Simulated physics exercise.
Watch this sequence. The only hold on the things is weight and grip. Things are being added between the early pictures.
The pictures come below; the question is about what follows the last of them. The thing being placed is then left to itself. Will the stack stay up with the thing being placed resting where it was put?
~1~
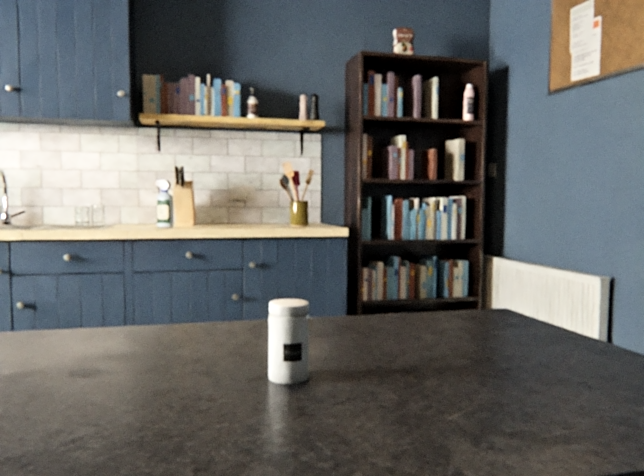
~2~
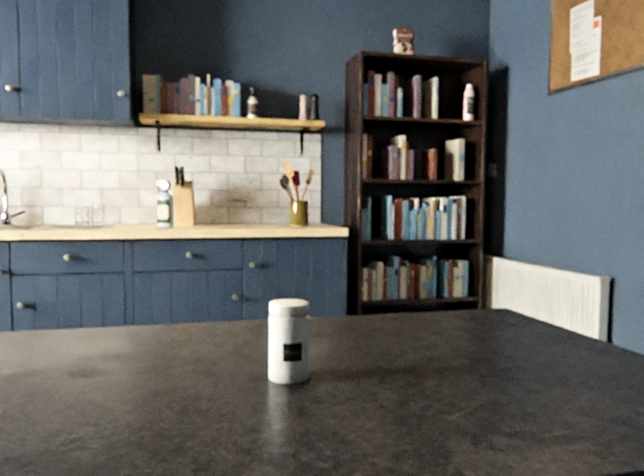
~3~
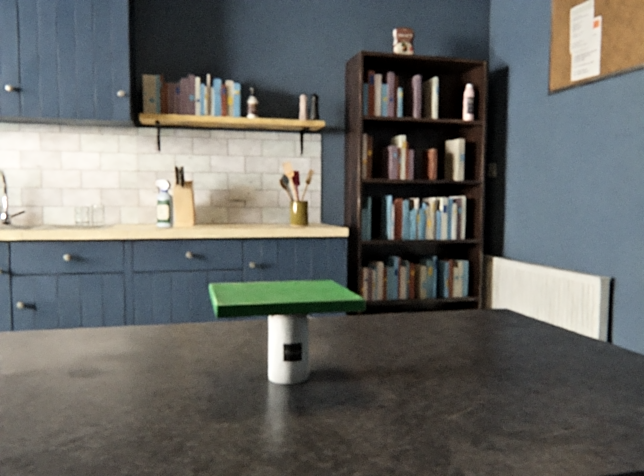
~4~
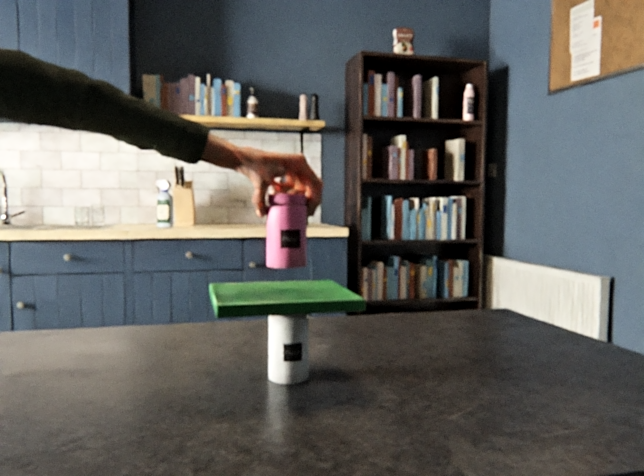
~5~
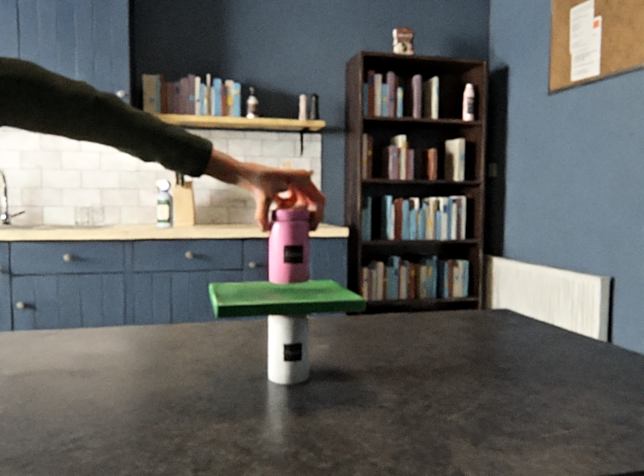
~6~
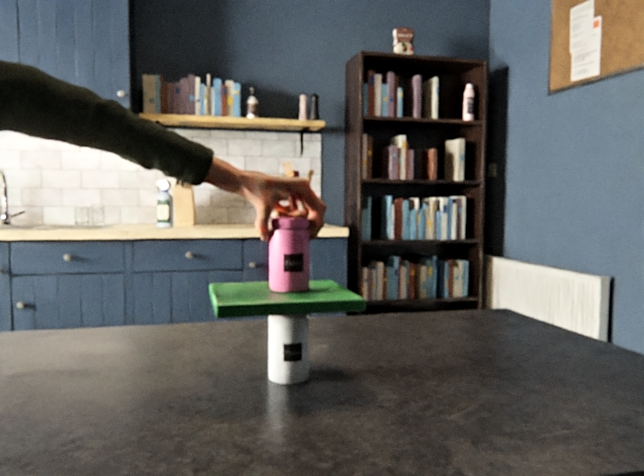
Sure enough, it lasts just fine.
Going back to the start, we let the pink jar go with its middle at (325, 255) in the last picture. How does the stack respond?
The stack then stays standing.
Then, 0.30 s later than the last frame, all is still.
Then, 0.70 s later than the last frame, pink jar resting near (290, 254).
When it is over, all 3 as before. End places, in pixels of the last picture, pink jar near (290, 254). The stack keeps its balance.
